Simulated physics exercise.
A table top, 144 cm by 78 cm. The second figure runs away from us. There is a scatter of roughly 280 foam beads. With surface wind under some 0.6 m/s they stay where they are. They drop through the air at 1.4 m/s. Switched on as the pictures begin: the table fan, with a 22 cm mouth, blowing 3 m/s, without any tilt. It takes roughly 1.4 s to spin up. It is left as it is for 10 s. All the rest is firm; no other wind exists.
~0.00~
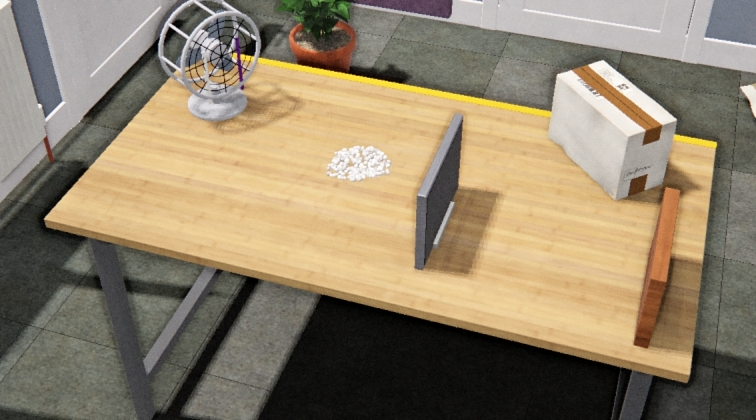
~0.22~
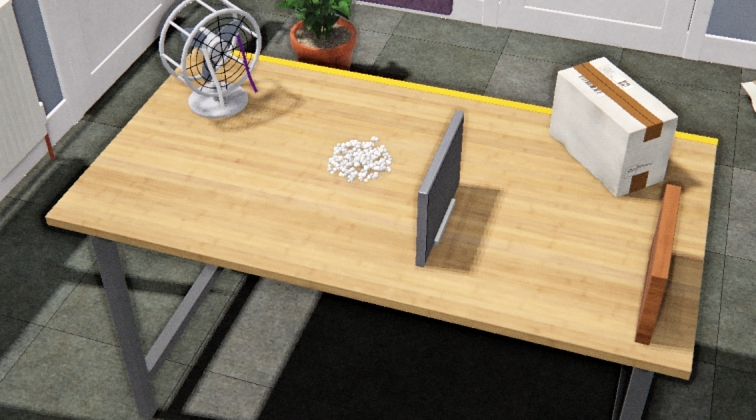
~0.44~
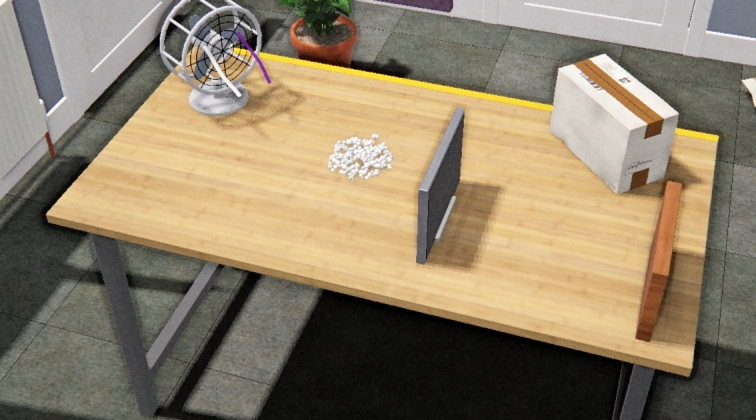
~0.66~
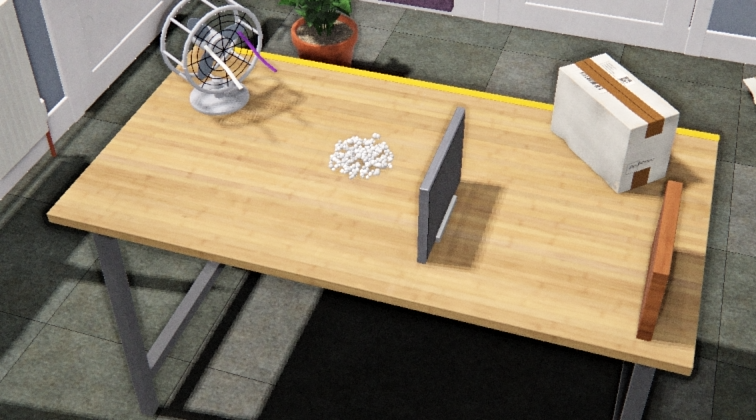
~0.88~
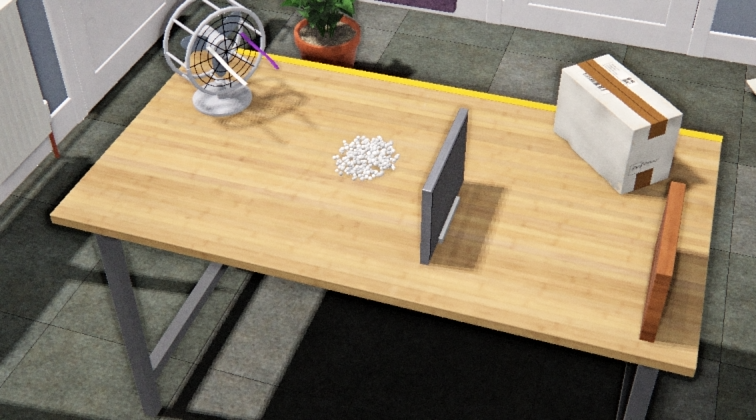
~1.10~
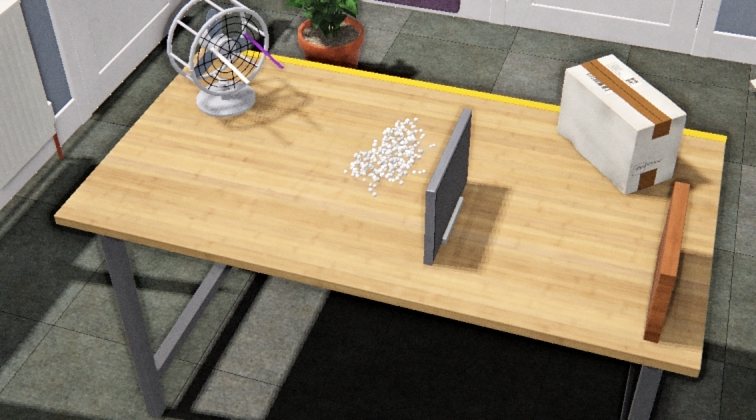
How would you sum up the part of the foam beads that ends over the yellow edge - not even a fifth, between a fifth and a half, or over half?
I would sum it up as over half.
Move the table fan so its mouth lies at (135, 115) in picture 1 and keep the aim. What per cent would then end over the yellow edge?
Around 0 per cent would end up there.
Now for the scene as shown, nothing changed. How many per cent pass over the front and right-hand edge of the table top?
About 2 % front, about 0 % right-hand.
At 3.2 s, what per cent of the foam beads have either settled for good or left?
Estimate: Close to 90 %.
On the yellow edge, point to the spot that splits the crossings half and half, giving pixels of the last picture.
Midpoint of crossings, approx. (491, 94).
After 2.0 s, 45 % are on the move or not yet settled, 66 % are over the yellow edge; the middle of those still in play is near (445, 114).
After 3.2 s, 10 % are on the move or not yet settled, 88 % are over the yellow edge.
After 5.5 s, 9 % are on the move or not yet settled, 88 % are over the yellow edge.
After 10.0 s, at the end, 89 % are over the yellow edge.
